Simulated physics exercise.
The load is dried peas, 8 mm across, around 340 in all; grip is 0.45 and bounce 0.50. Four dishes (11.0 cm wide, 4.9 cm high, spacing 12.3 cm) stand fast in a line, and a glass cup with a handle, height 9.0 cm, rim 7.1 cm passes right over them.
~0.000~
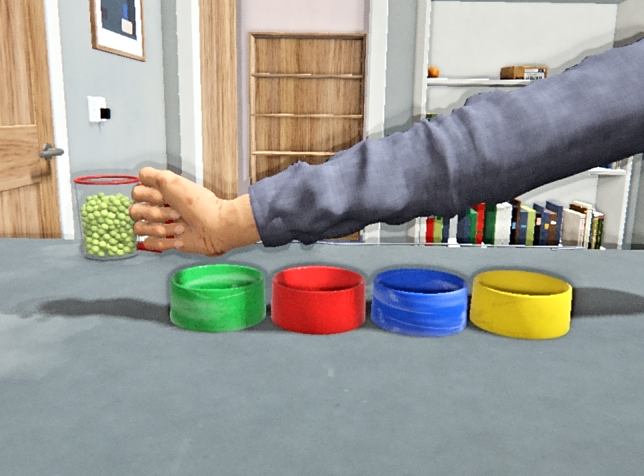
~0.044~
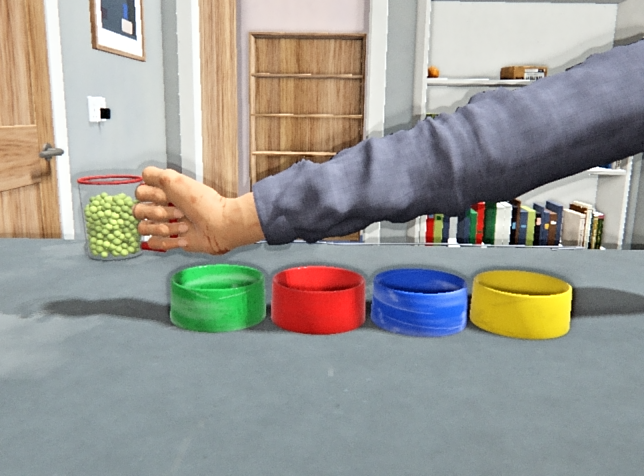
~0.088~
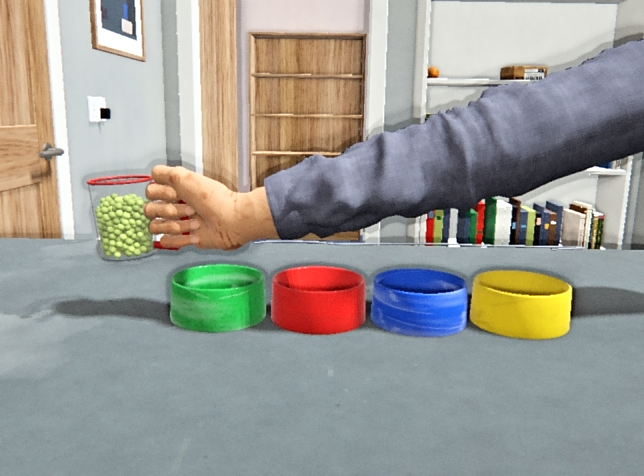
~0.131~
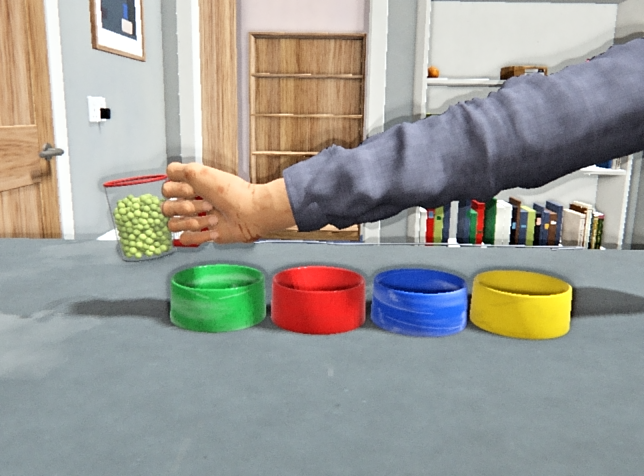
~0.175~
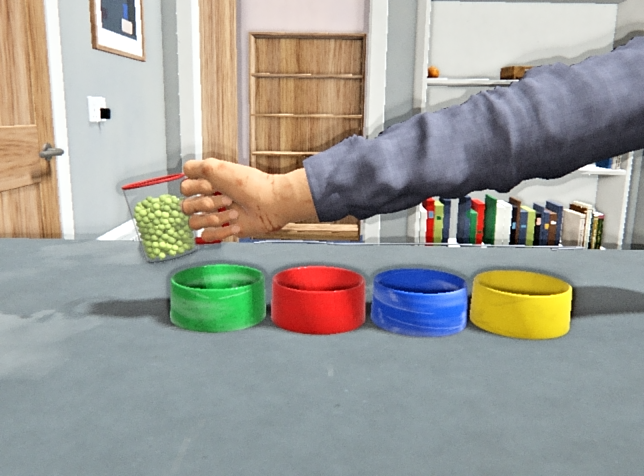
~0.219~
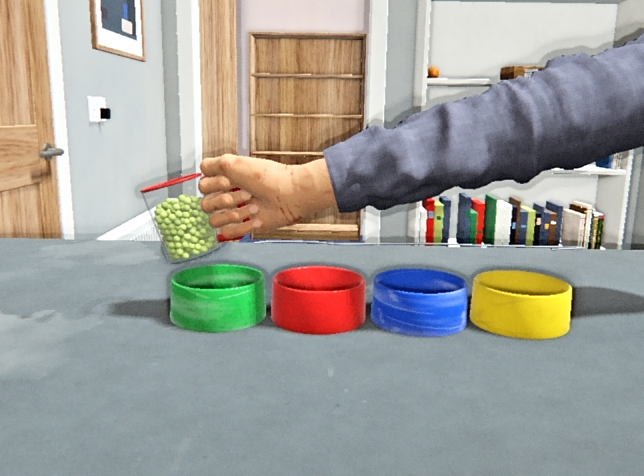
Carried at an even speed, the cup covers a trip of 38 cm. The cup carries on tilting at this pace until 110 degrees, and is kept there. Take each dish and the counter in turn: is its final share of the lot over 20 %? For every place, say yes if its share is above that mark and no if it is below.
Red dish: No, blue dish: Yes, green dish: No, yellow dish: No, counter: Yes.
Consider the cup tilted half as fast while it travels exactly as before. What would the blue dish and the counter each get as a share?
In that case blue 60; counter 30.
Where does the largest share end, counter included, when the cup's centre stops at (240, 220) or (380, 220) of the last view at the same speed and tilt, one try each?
Green; red.
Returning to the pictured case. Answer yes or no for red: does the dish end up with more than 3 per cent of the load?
Red: True.
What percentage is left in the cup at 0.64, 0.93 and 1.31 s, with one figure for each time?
100, 100, 45.
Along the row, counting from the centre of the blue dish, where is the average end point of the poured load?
Roughly 4 cm away, on the smaller-x side.
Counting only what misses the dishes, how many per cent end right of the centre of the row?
That works out to close to 50 per cent.
Then, at 0.64 s, tilt 61 degrees; cup holds 100 %.
After 0.93 s, tilt 92 degrees; cup holds 100 %.
After 1.31 s, tilt 110 degrees; cup holds 45 %, red 5 %, blue 35 %.
By 2.4 s all is still; red 10 %, blue 60 %, green 0 %, yellow 0 %, counter 30 %.
